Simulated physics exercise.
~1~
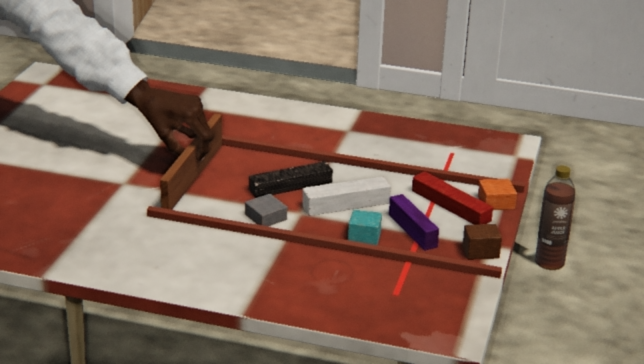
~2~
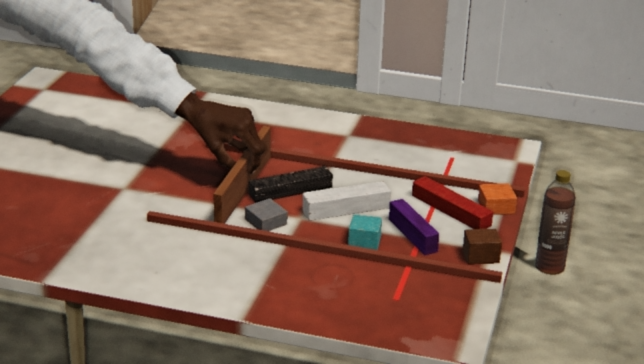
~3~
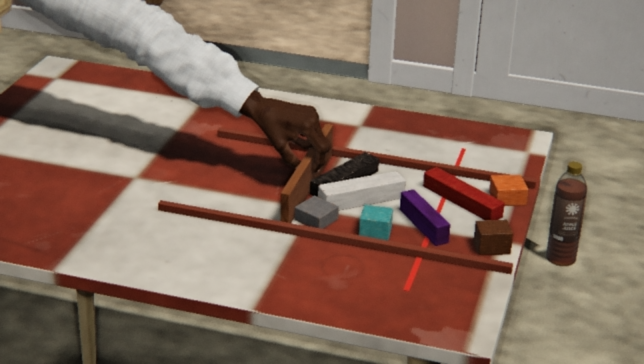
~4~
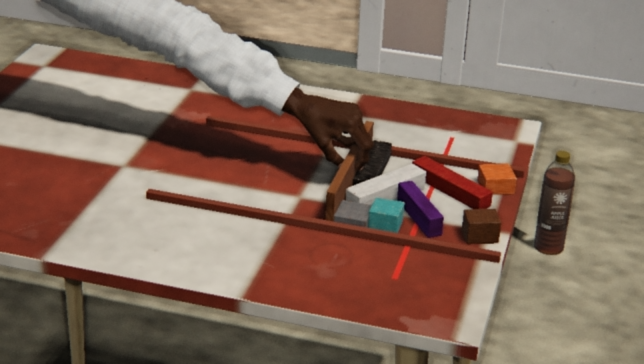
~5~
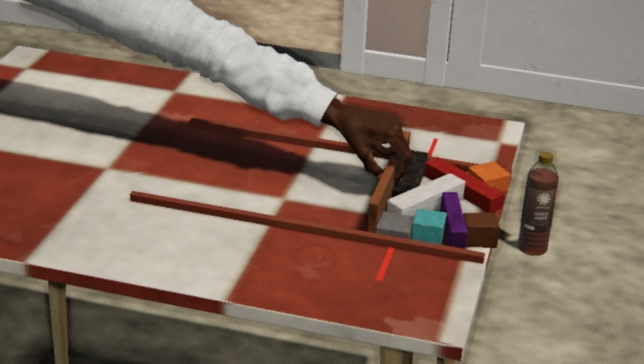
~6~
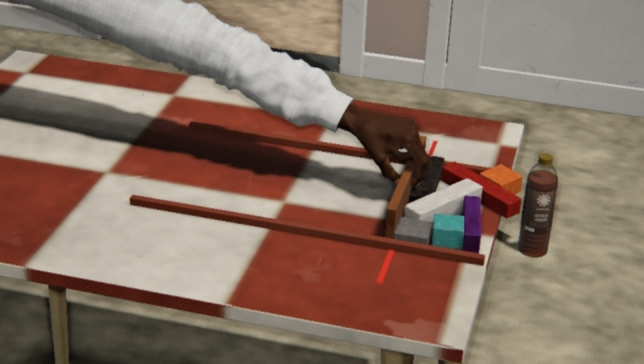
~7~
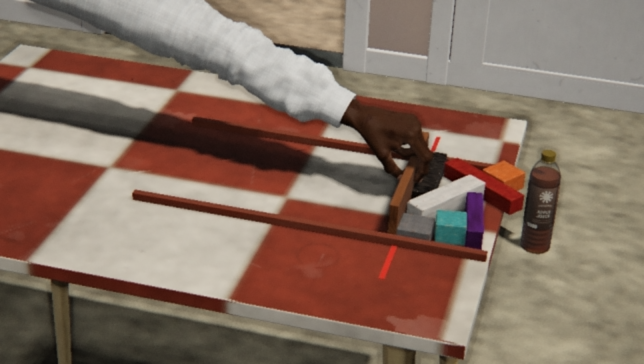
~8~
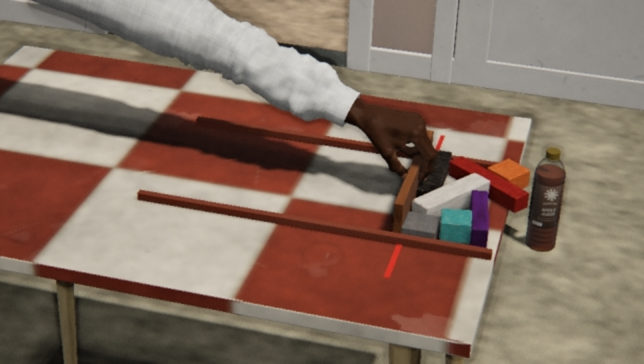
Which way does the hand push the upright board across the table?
The hand pushes the board to the right, towards the end of the table near the bottle.
